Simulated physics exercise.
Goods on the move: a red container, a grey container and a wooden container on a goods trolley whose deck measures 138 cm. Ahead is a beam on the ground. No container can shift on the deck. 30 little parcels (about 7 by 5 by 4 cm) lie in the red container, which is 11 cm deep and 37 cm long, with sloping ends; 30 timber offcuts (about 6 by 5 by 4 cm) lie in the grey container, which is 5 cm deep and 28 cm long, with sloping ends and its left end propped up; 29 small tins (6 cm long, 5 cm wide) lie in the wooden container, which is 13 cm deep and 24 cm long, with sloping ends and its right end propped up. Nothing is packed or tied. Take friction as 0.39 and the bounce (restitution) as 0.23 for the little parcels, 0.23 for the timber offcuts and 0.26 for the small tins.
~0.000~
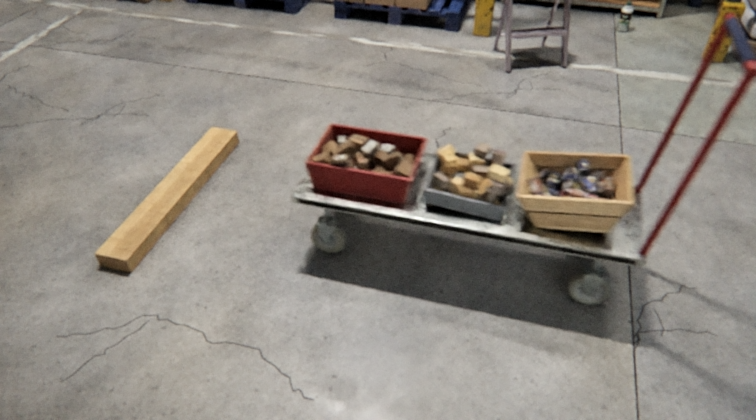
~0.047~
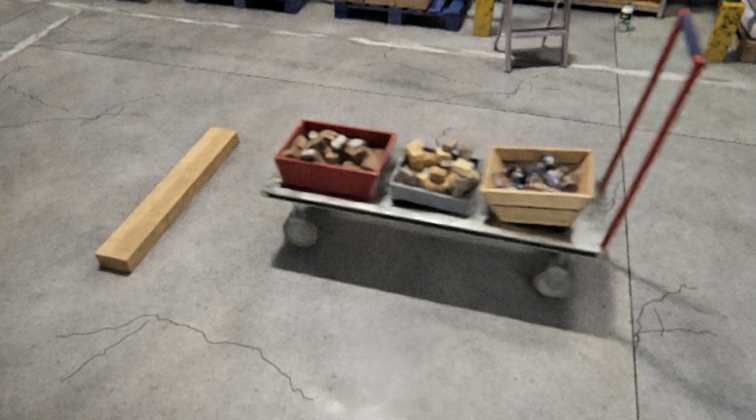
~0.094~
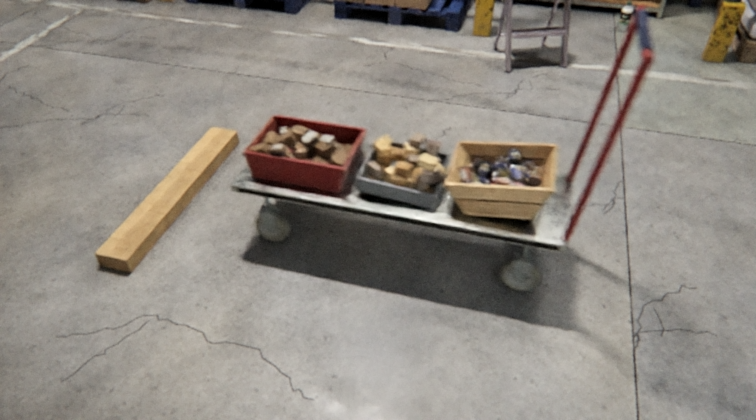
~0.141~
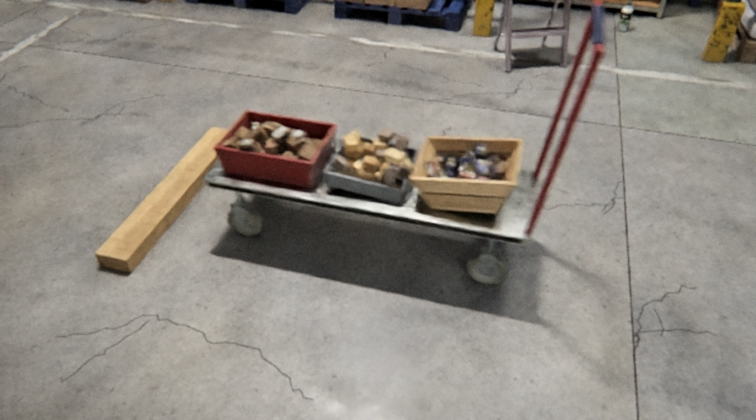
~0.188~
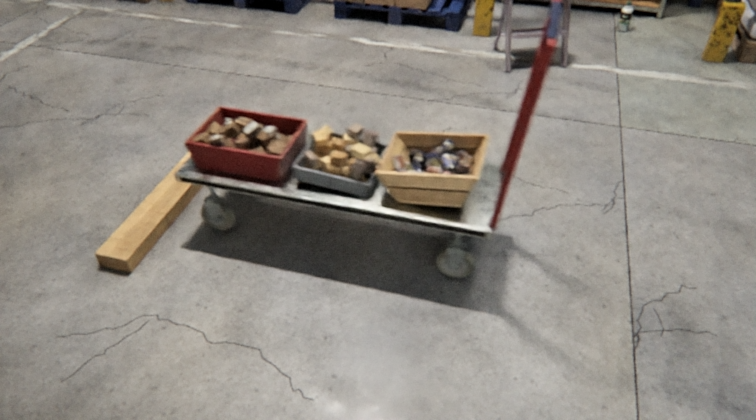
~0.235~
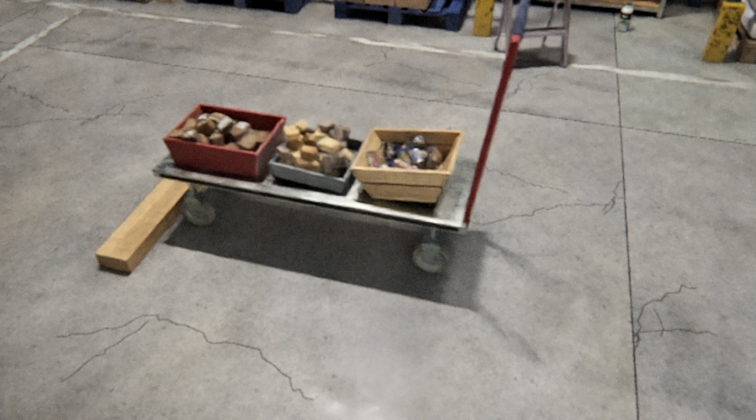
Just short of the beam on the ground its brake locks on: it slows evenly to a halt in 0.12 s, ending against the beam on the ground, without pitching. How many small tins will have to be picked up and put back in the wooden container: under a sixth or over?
It sheds under a sixth of them.
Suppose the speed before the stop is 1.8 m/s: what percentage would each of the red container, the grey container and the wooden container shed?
In that case red container 0, grey container 20, wooden container 0 per cent.
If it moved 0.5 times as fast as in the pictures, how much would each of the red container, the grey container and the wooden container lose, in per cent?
In that case red container 0, grey container 10, wooden container 0 per cent.
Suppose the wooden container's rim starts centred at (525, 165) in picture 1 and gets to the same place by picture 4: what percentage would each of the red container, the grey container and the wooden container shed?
In that case red container 0, grey container 10, wooden container 0 per cent.
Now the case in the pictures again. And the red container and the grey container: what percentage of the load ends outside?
Red container 5, grey container 35 per cent.
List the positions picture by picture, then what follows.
In the first picture (each is followed by its nearest rim corner in this view), wooden container, (631, 202); grey container, (504, 208); 71 cm short of the stop; none out.
In the second picture, wooden container, (590, 196); grey container, (469, 202); 57 cm short of the stop.
In the third picture, wooden container, (551, 189); grey container, (434, 196); 44 cm short of the stop.
In the fourth picture, wooden container, (512, 183); grey container, (400, 190); 30 cm short of the stop.
In the fifth picture, wooden container, (475, 177); grey container, (367, 184); stopping.
In the sixth picture, wooden container, (448, 172); grey container, (342, 180); stopping; none out.
After 0.28 s, red container 30 in, 0 out, grey container 28 in, 2 out and wooden container 29 in, 0 out.
After 0.40 s, red container 30 in, 0 out, grey container 21 in, 9 out and wooden container 29 in, 0 out.
After 0.63 s, red container 30 in, 0 out, grey container 20 in, 10 out and wooden container 27 in, 2 out.
Outcome (at 1.14 s), red container 29 in, 1 out, grey container 20 in, 10 out and wooden container 27 in, 2 out. Asked share, 2 of 29, 7 per cent.
